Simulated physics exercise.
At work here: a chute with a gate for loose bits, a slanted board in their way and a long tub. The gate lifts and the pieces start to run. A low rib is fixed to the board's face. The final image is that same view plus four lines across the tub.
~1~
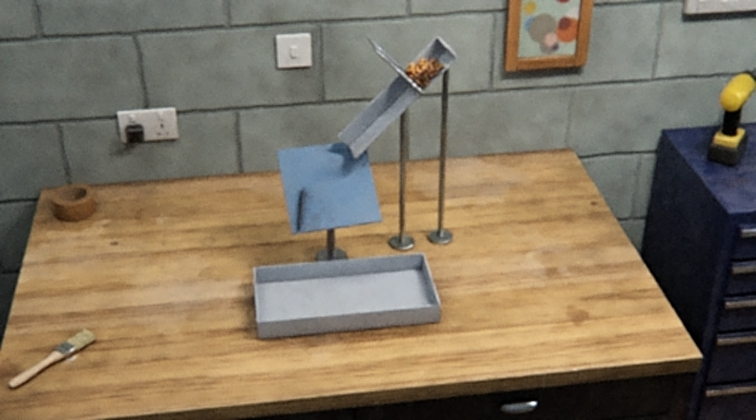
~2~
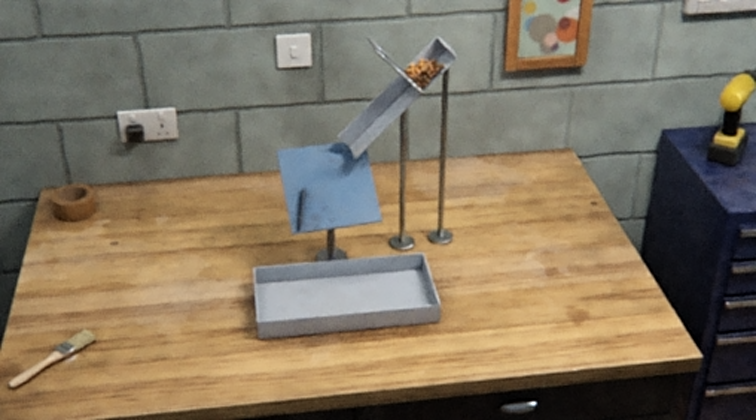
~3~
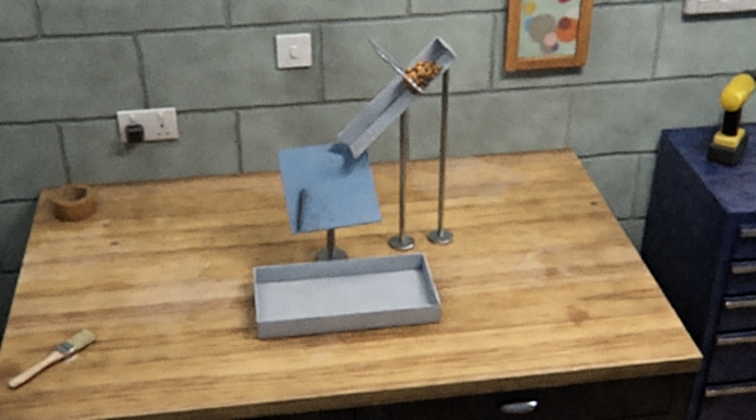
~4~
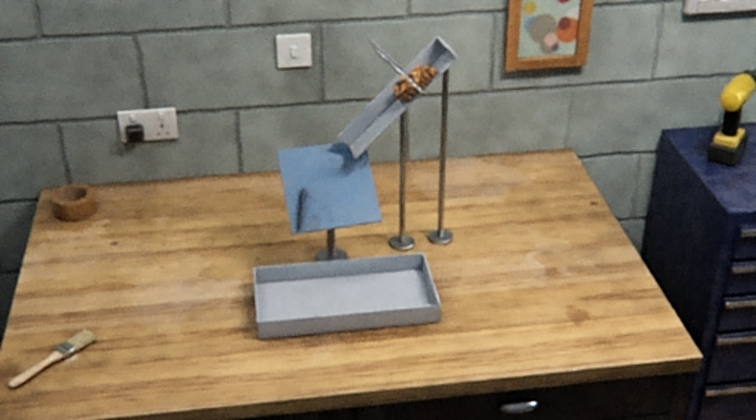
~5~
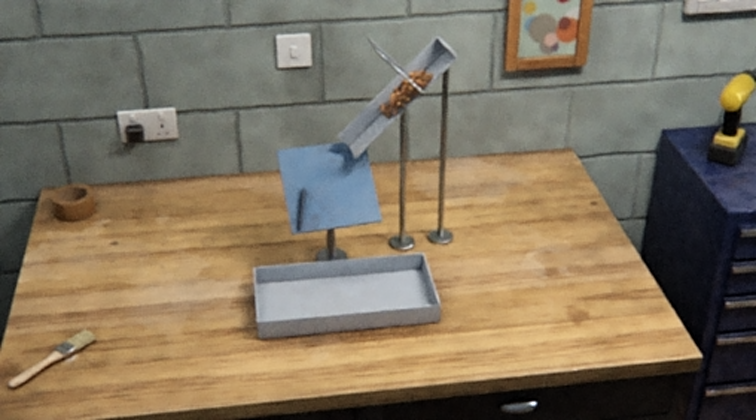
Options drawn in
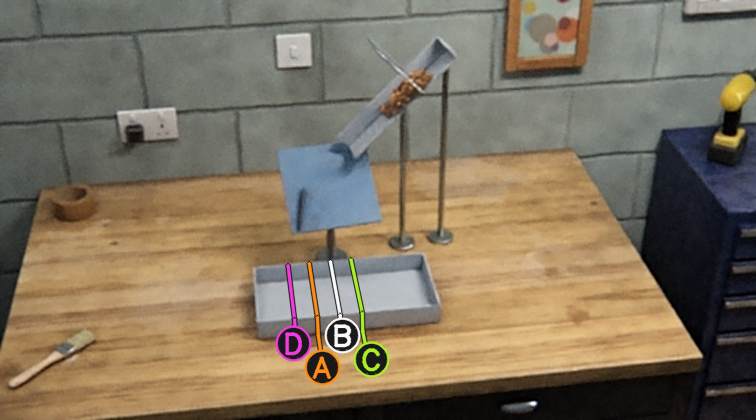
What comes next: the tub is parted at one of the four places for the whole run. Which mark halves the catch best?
Use line A.
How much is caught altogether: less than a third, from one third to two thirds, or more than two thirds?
About that: More than two thirds.
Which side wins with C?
Left.
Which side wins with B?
The left side.
On the marked copy, line A crosses the front rim at (317, 316); line B crosses the front rim at (340, 314); line C crosses the front rim at (362, 312); line D crosses the front rim at (294, 318).
Choosing A, of what is caught, about half on the left of the divider, about half on the right.
Choosing B, of what is caught, most on the left of the divider, a small part on the right.
Choosing C, of what is caught, nearly all on the left of the divider, a stray few on the right.
Choosing D, of what is caught, a small part on the left of the divider, nearly all on the right.
